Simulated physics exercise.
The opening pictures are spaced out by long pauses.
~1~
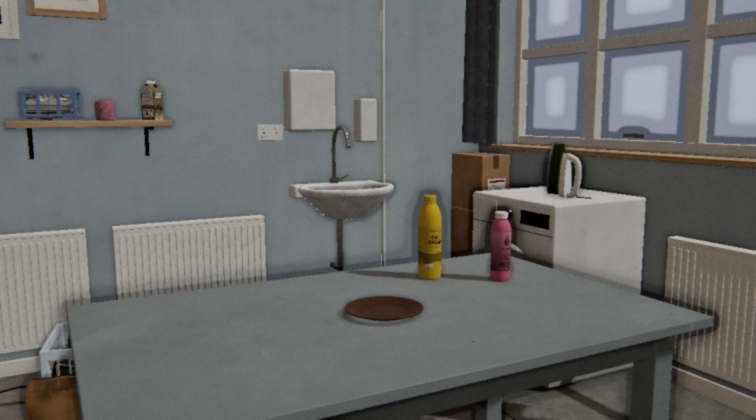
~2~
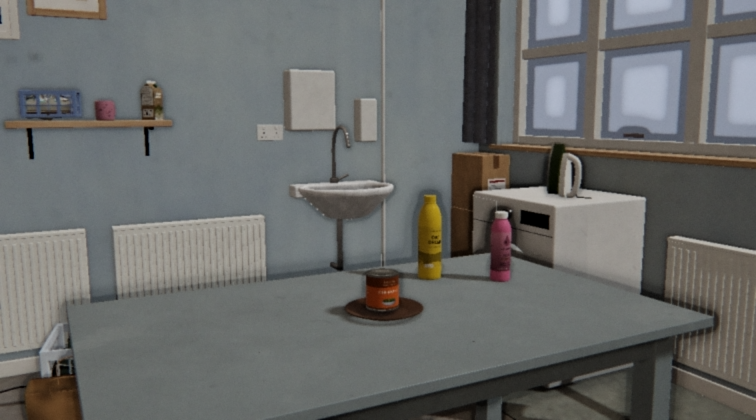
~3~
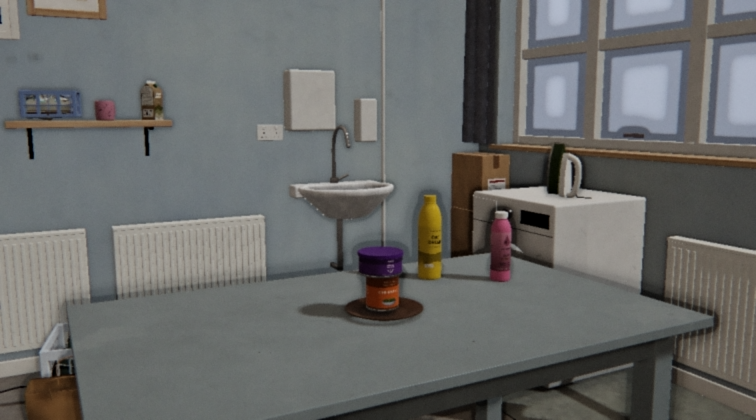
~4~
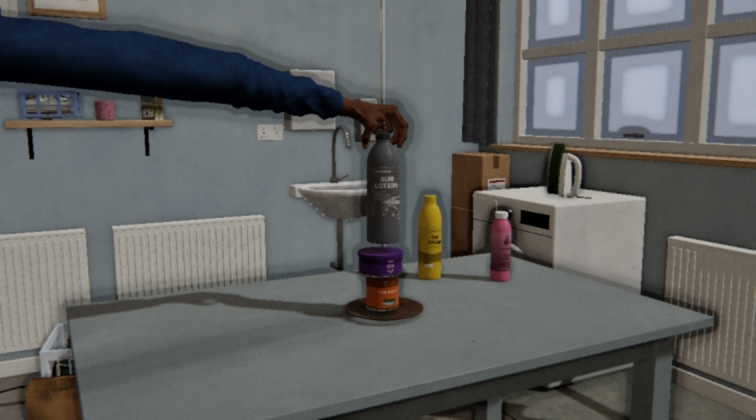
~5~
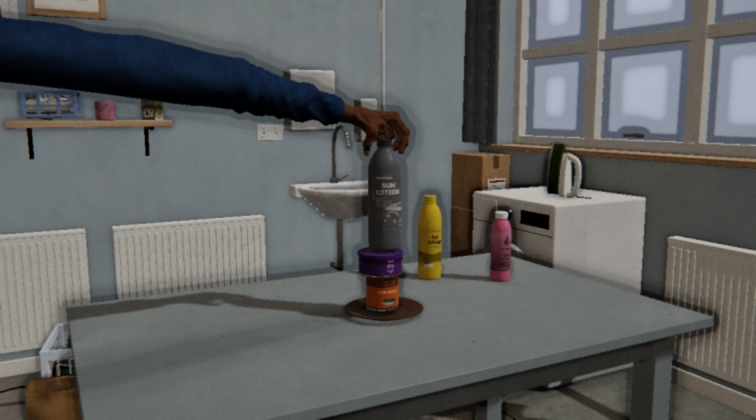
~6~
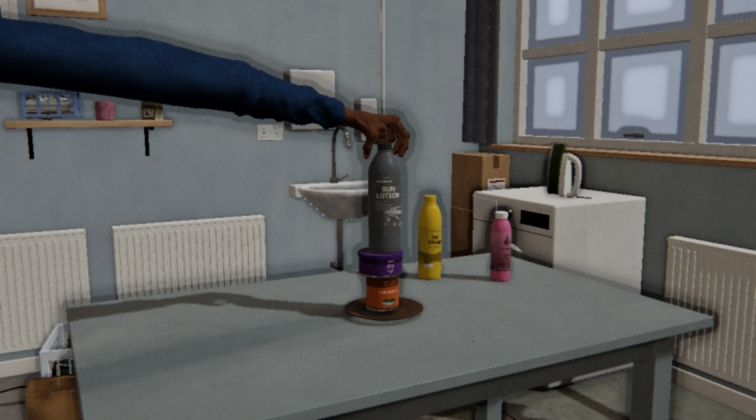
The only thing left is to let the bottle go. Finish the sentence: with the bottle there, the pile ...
The pile stands firm.
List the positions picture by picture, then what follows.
In the first picture, the last thing is not in view yet; pink bottle (501, 246).
In the second picture, the last thing is not in view yet; yellow bottle (430, 237).
In the third picture, the last thing is not in view yet.
The fourth picture shows still above its spot; grey bottle (383, 187); purple tub (380, 262).
The fifth picture shows still above its spot; grey bottle (385, 194); orange pot (382, 289).
The sixth picture shows in place under the hand; grey bottle (385, 197); pink bottle (501, 246).
Then, 0.30 s on from there, no change.
Then, 1.40 s on from there, grey bottle resting near (385, 198).
In the end, all 6 unmoved. At the end, from the last picture's camera, grey bottle near (385, 198). The pile holds.
